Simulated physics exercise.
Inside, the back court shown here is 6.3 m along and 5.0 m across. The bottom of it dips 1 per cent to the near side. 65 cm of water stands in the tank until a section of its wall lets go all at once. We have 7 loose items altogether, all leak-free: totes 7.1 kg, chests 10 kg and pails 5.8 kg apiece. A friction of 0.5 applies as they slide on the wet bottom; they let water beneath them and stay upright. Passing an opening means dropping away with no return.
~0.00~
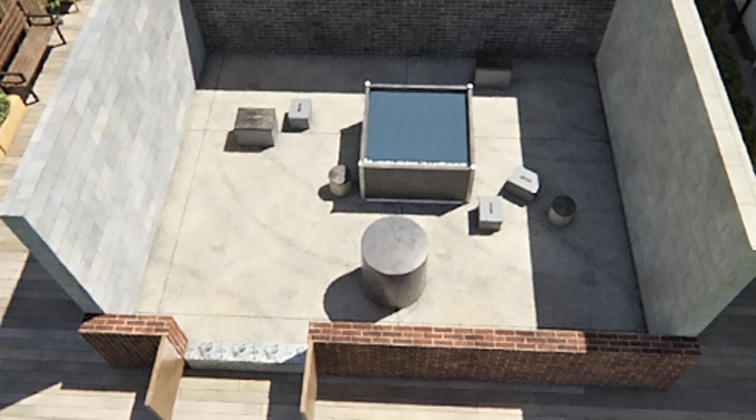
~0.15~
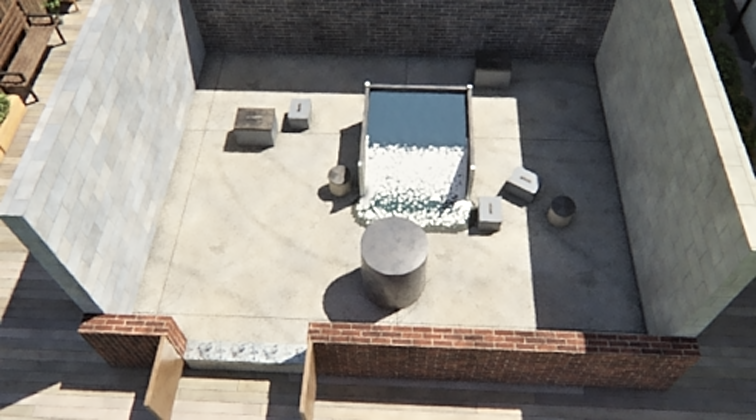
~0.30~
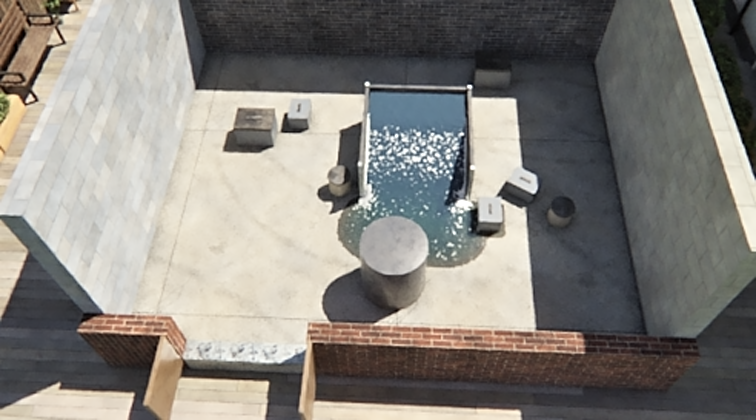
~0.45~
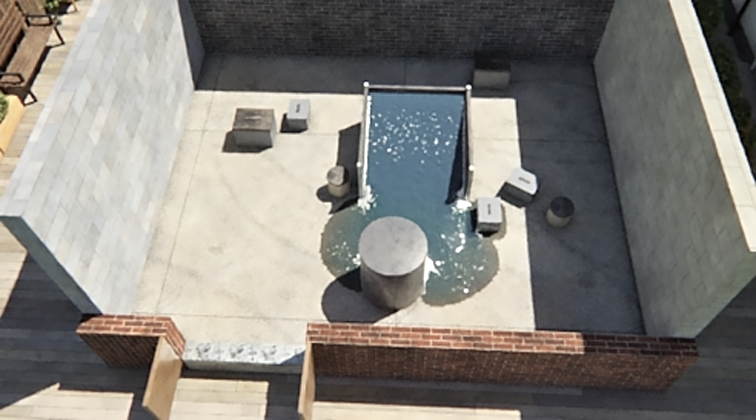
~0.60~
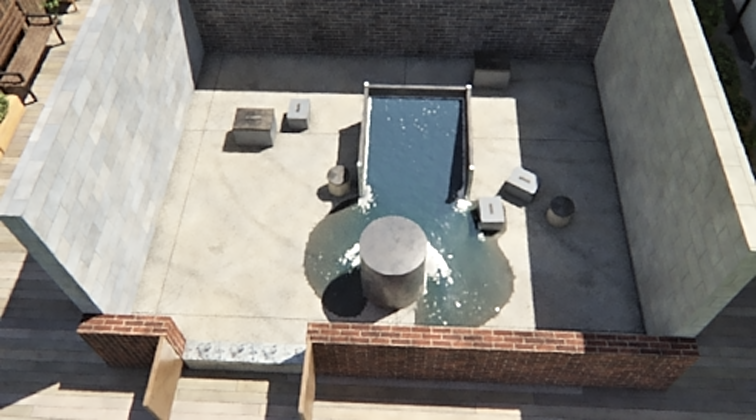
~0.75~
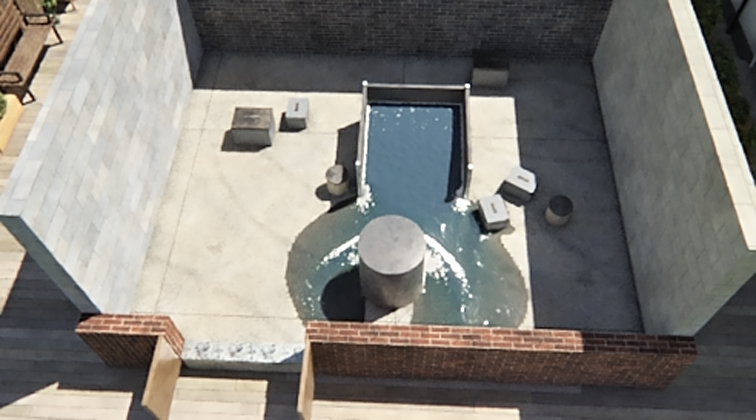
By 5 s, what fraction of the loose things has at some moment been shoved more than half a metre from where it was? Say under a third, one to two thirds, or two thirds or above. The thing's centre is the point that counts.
Under a third.
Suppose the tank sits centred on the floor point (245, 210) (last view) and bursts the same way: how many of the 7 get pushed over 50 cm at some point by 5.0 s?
So the tally would be 0.
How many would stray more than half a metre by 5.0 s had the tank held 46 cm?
So the tally would be 0.
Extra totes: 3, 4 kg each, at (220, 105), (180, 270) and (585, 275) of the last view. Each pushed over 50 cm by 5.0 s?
In the order asked: Below the mark; above the mark; above the mark.
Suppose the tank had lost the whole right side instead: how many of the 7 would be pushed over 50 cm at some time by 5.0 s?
Result: 3.
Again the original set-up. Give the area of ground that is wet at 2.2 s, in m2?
Wet: Near 14 m2.
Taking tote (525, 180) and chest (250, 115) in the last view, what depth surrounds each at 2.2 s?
Depths: Near 0 cm, then near 0 cm.
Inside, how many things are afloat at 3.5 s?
At that moment it comes to 0.
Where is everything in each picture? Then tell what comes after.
A tote at (491, 208), on the bottom; a tote at (526, 179), on the bottom; 1.9 m2 under water; 0 of 7 have shifted, in the first picture.
A tote at (491, 209) rests on the ground; a tote at (526, 179) rests on the ground; 2.7 m2 under water; 0 of 7 have shifted, in the second picture.
A tote at (490, 209), on the bottom; a tote at (526, 180) rests on the ground; water covers 3.6 m2; 0 of 7 have shifted, in the third picture.
A tote at (490, 209), on the bottom; a tote at (525, 180), on the bottom; water covers 4.5 m2; 0 of 7 have shifted, in the fourth picture.
A tote at (491, 209), on the bottom; a tote at (525, 180) rests on the ground; 5.5 m2 under water; 0 of 7 have shifted, in the fifth picture.
A tote at (494, 208), on the bottom, 8 cm from its start; a tote at (523, 179) rests on the ground; water covers 6.6 m2; 1 of 7 have shifted, in the sixth picture.
After 1.1 s 0 of 7 are over 50 cm from their spots; 0 afloat.
After 2.2 s 0 of 7 are over 50 cm from their spots; 0 afloat.
After 3.5 s 0 of 7 are over 50 cm from their spots; 0 afloat.
After 5.0 s 0 of 7 are over 50 cm from their spots, and 0 have been at some point; 0 afloat.
